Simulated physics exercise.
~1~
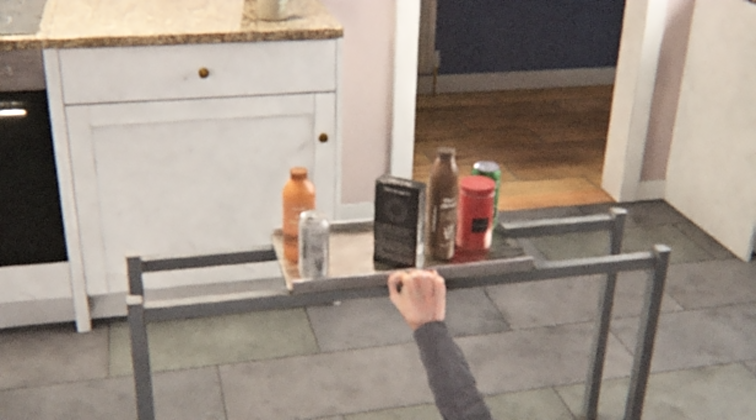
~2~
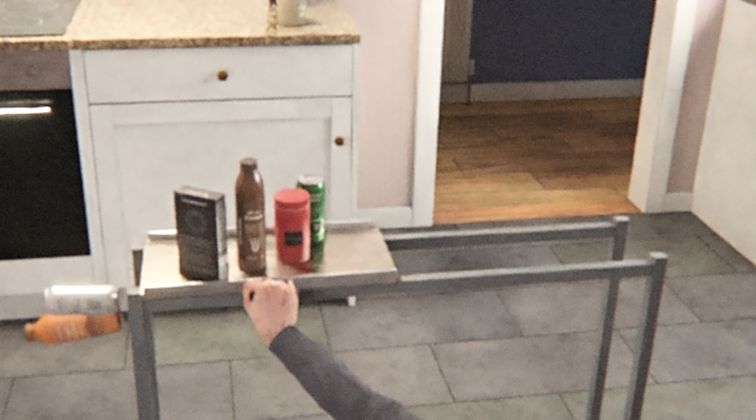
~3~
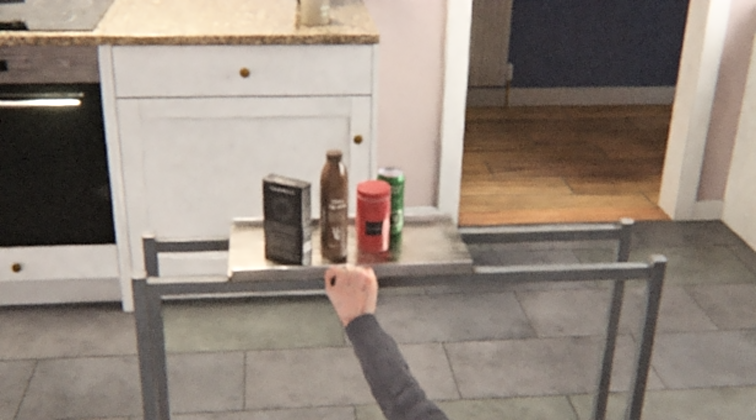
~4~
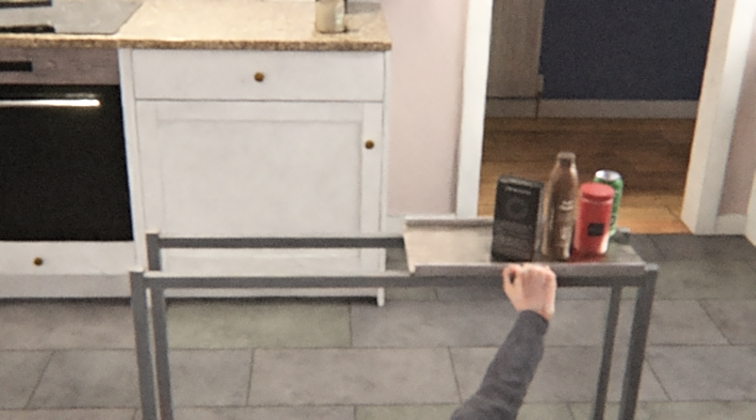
We see a hand move a tray of bottles, cans, a red jar and a black packet left along a metal frame; the orange bottle and white can come off the left end, then the hand moves the tray right, the other four items still upright.
